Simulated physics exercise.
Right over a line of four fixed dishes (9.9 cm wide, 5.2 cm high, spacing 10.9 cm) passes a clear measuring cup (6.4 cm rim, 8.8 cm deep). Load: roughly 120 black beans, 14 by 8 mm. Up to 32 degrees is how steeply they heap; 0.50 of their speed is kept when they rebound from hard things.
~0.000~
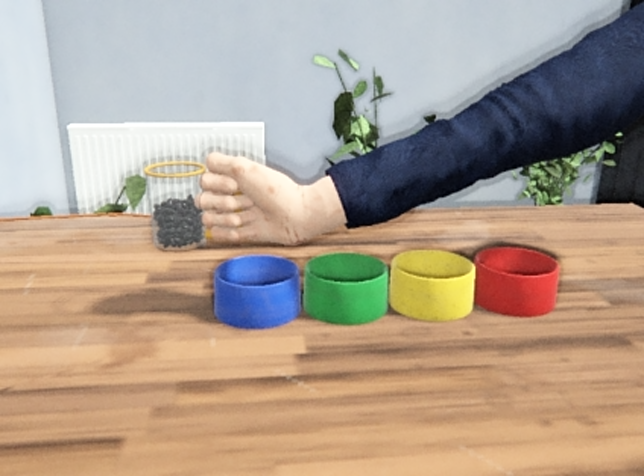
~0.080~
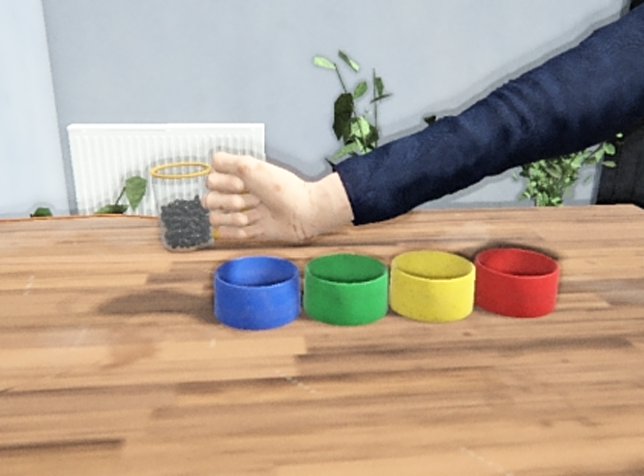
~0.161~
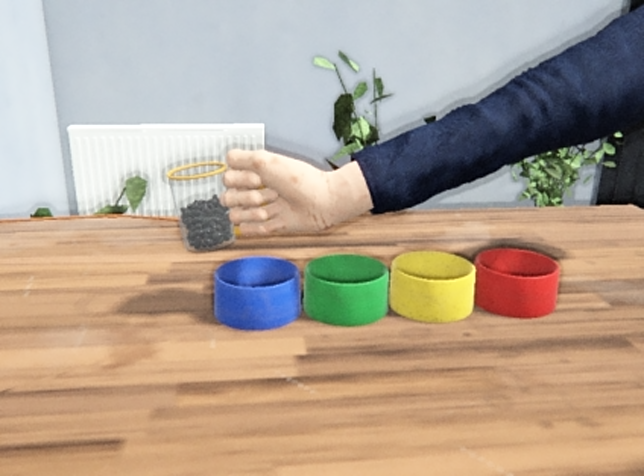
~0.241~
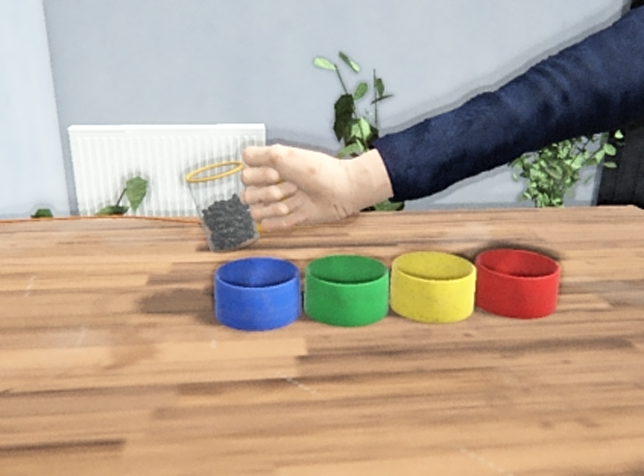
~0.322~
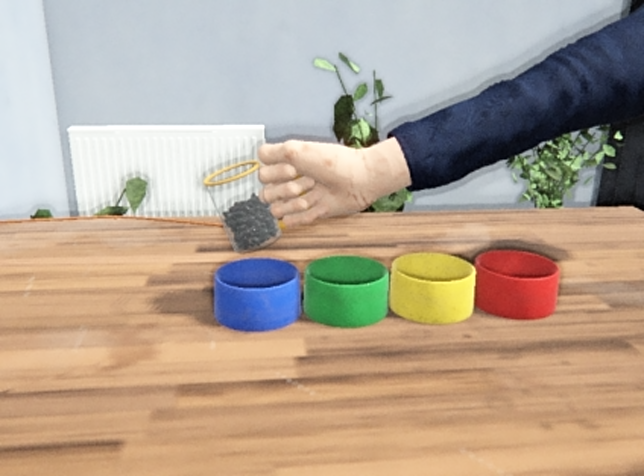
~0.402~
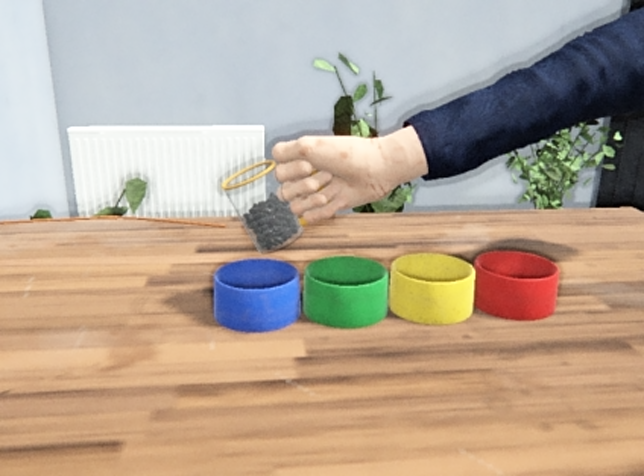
At first, a hand holds a clear cup of black beans upright near the left side of a wooden table, behind a row of blue, green, yellow and red dishes. The hand then moves the cup a short way right, gradually tilting it until it leans noticeably behind the blue dish.
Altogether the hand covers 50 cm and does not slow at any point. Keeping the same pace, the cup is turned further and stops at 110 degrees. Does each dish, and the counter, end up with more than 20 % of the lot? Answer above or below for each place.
Red: Above, blue: Below, green: Below, yellow: Below, counter: Below.
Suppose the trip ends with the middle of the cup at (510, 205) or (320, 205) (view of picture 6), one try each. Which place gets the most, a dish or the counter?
The biggest share goes to yellow first, then to blue.
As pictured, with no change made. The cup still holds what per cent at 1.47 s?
Close to 100 in a hundred.
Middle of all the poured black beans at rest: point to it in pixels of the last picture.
When it all comes to rest, the middle is near (517, 291).
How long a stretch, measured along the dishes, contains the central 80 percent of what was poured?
Length: About 5 cm.
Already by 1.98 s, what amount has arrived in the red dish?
Some 50 per cent.
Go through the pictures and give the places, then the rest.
Cup at (178, 207), tilt 0 degrees, lip at (146, 170), moved 0.0 cm; middle of the pieces at (179, 222); blue dish at (257, 271); green dish at (346, 268); yellow dish at (433, 265); red dish at (517, 262), in the first picture.
Cup at (185, 208), tilt 2 degrees, lip at (152, 172), moved 0.8 cm; middle of the pieces at (186, 223), in the second picture.
Cup at (204, 208), tilt 7 degrees, lip at (169, 175), moved 2.9 cm; middle of the pieces at (207, 223), in the third picture.
Cup at (225, 208), tilt 13 degrees, lip at (187, 178), moved 5.3 cm; middle of the pieces at (229, 223), in the fourth picture.
Cup at (245, 208), tilt 18 degrees, lip at (205, 182), moved 7.6 cm; middle of the pieces at (250, 222), in the fifth picture.
Cup at (265, 208), tilt 24 degrees, lip at (223, 186), moved 10.0 cm; middle of the pieces at (271, 222); blue dish at (257, 274); green dish at (346, 271); yellow dish at (433, 268); red dish at (516, 265). Its pace works out near 70 degrees a second; the hand travels 29 cm a second, in the sixth picture.
Then, at 1.04 s, tilt 69 degrees; cup holds 100 %.
After 1.47 s, tilt 99 degrees; cup holds 100 %.
Then, at 1.98 s, tilt 110 degrees; cup holds 50 %, red 50 %.
In the end, at 3.1 s, red 100 %, blue 0 %, green 0 %, yellow 0 %, counter 0 %.
